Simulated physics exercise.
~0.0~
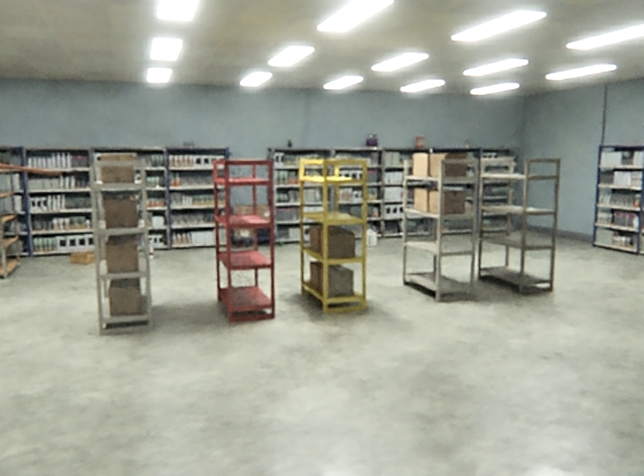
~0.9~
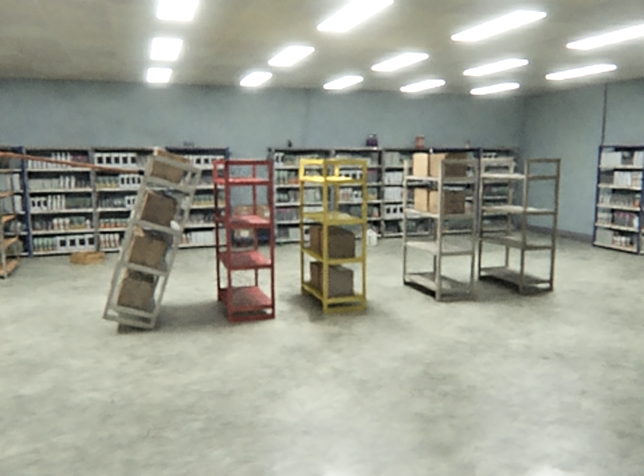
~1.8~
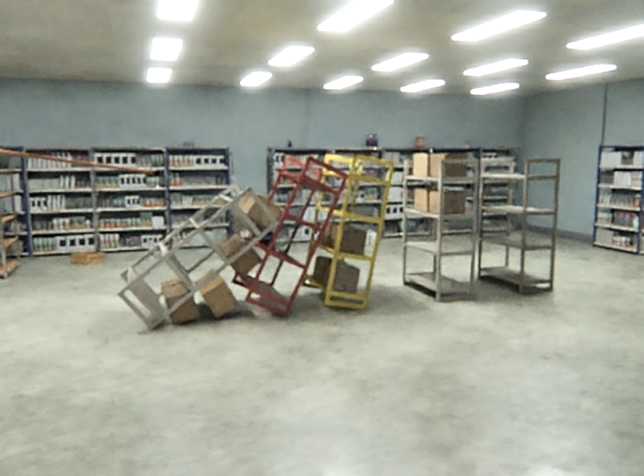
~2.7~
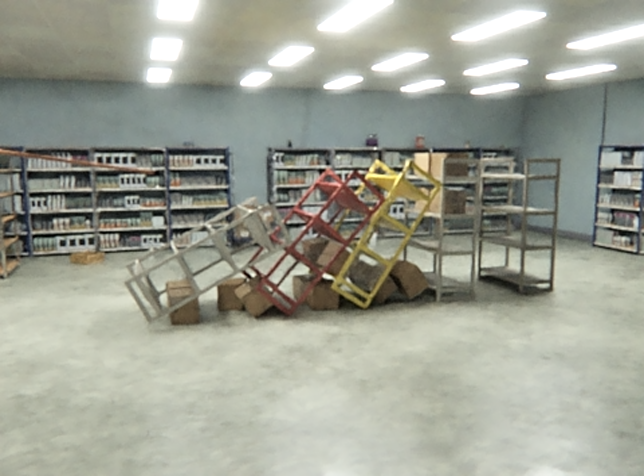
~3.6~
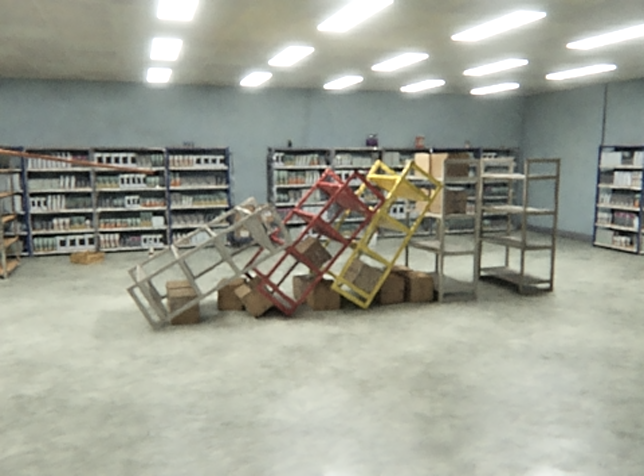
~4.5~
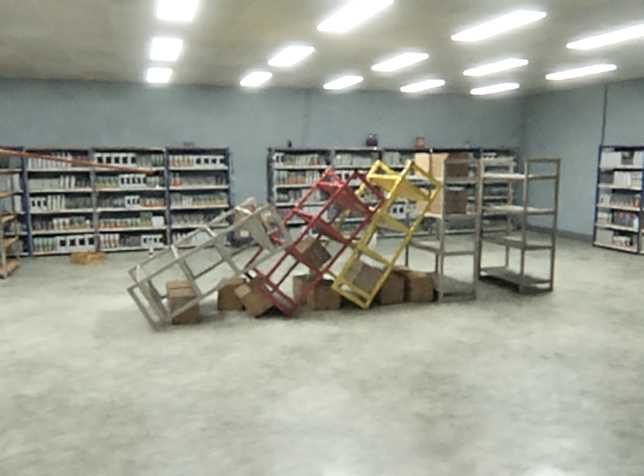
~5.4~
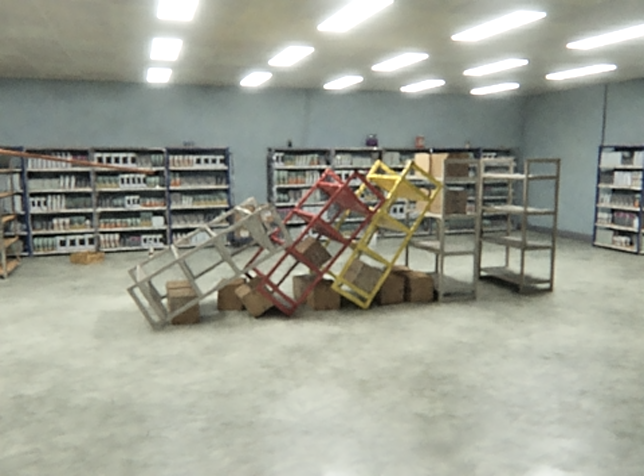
Three shelving racks topple rightward in turn, spilling boxes, while the two rightmost stay standing.
